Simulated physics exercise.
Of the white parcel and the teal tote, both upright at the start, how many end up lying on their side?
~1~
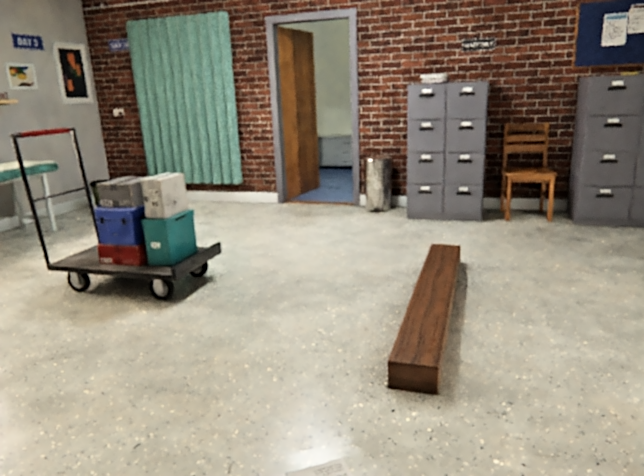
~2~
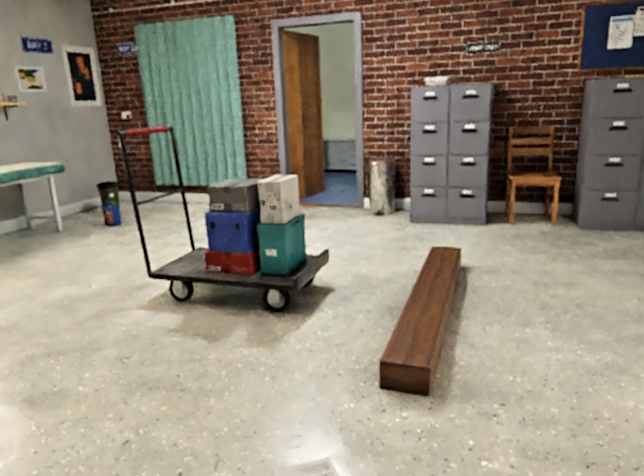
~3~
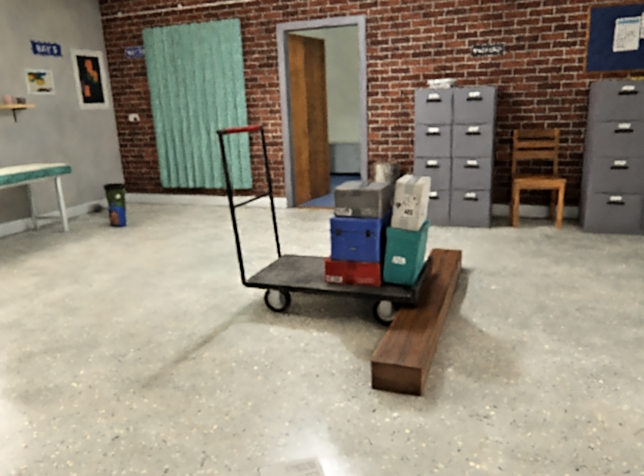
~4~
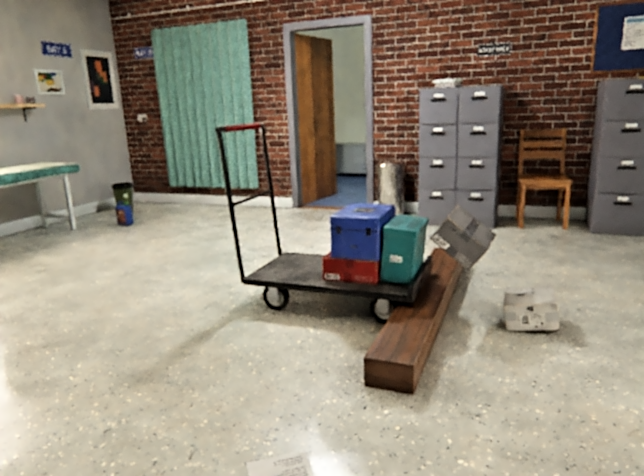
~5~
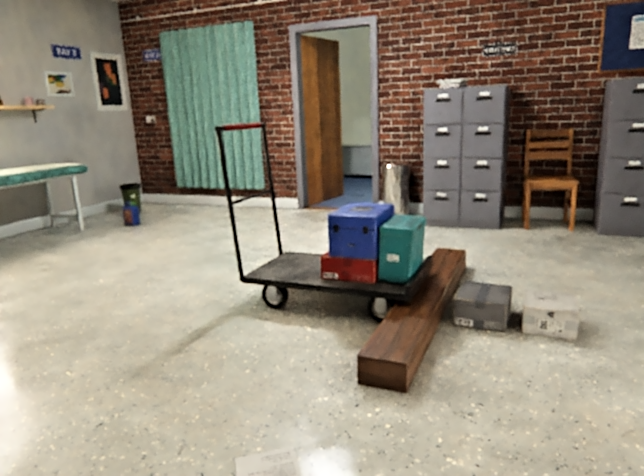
One of them does. The white parcel ends on its side on the floor past the beam, while the teal tote stays upright on the trolley.
